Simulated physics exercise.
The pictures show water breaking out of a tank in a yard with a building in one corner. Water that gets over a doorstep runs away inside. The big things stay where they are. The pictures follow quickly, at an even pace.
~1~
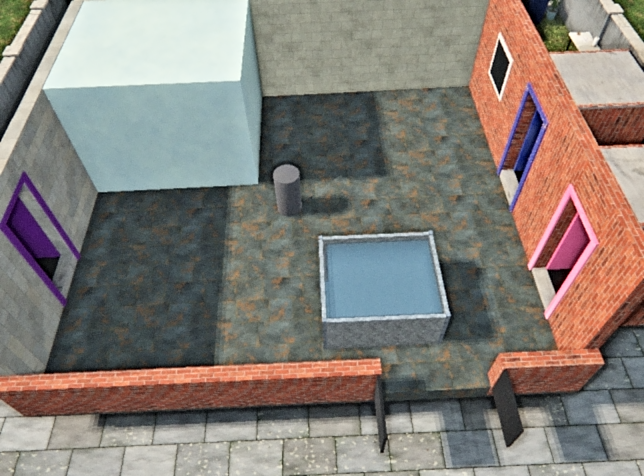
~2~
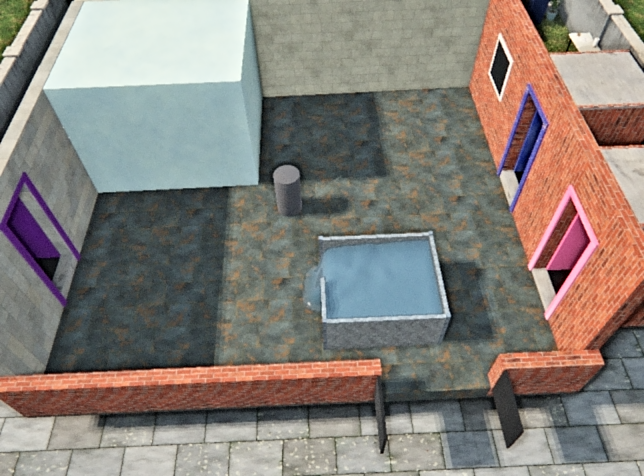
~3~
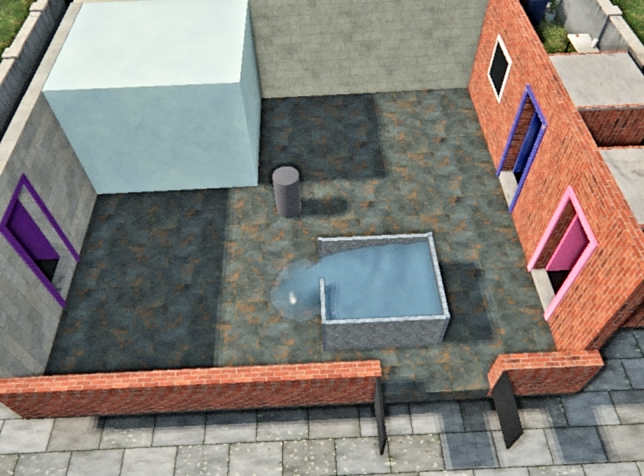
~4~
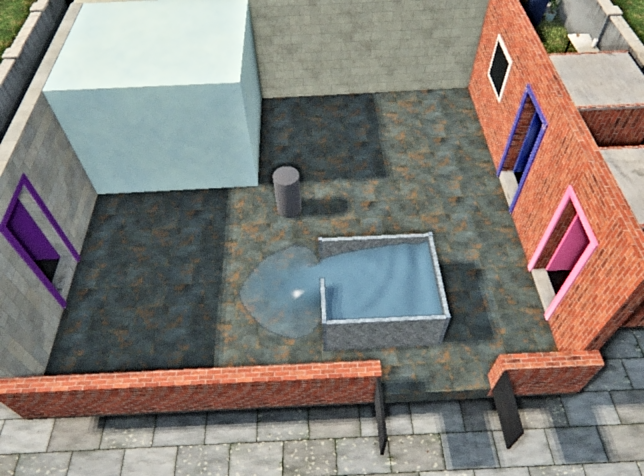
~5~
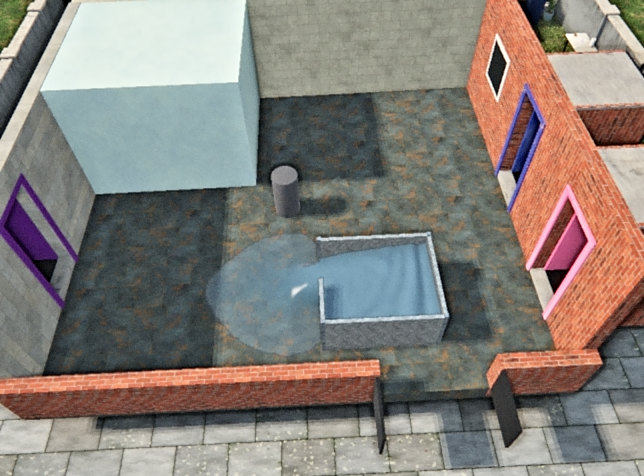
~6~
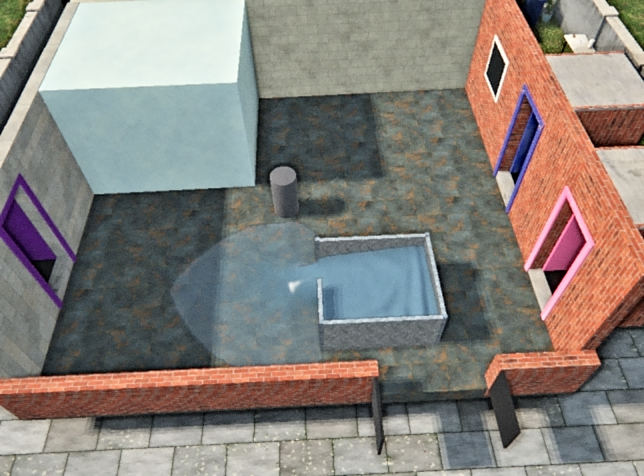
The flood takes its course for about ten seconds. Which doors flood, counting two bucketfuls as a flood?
The pink door admits no more than that; the purple door admits no more than that; the blue door admits no more than that.
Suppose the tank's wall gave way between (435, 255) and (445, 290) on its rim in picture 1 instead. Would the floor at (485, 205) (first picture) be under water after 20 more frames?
There: Under water.
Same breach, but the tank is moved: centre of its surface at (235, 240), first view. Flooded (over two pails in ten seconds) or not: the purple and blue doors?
Then: Purple door goes over; blue door holds.
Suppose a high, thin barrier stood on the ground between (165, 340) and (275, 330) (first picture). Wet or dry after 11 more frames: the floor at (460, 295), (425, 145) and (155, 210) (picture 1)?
As listed: No water, clear, under water.
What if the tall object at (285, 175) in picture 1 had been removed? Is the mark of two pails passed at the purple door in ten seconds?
The purple door holds.
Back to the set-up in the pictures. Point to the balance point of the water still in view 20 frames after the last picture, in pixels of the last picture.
Roughly at (220, 289).
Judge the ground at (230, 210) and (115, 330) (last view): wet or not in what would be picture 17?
As listed: Flooded, flooded.
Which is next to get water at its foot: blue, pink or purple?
That is the purple one.
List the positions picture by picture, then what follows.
The first picture shows the tank at (380, 277) is whole and still.
In the second picture, the front is at (319, 268), out from the gap at (324, 279).
In the third picture, the front is at (276, 301), out from the gap at (323, 281).
In the fourth picture, water pours out at (324, 281) and has run to (247, 283).
In the fifth picture, water pours out at (322, 281) and has run to (210, 288).
In the sixth picture, water pours out at (321, 281) and has run to (176, 290).
A moment on, water covers 30 % of the floor; the pink door not reached, the purple door wet at the sill, nothing in, the blue door not reached.
Next, water covers 35 % of the floor; the pink door not reached, the purple door wet at the sill, nothing in, the blue door not reached.
Then, water covers 35 % of the floor; the pink door not reached, the purple door under two buckets in, the blue door not reached.
Later, water covers 35 % of the floor; the pink door not reached, the purple door under two buckets in, the blue door not reached.
In the end, water covers 55 % of the floor; the pink door not reached, the purple door under two buckets in, the blue door not reached.
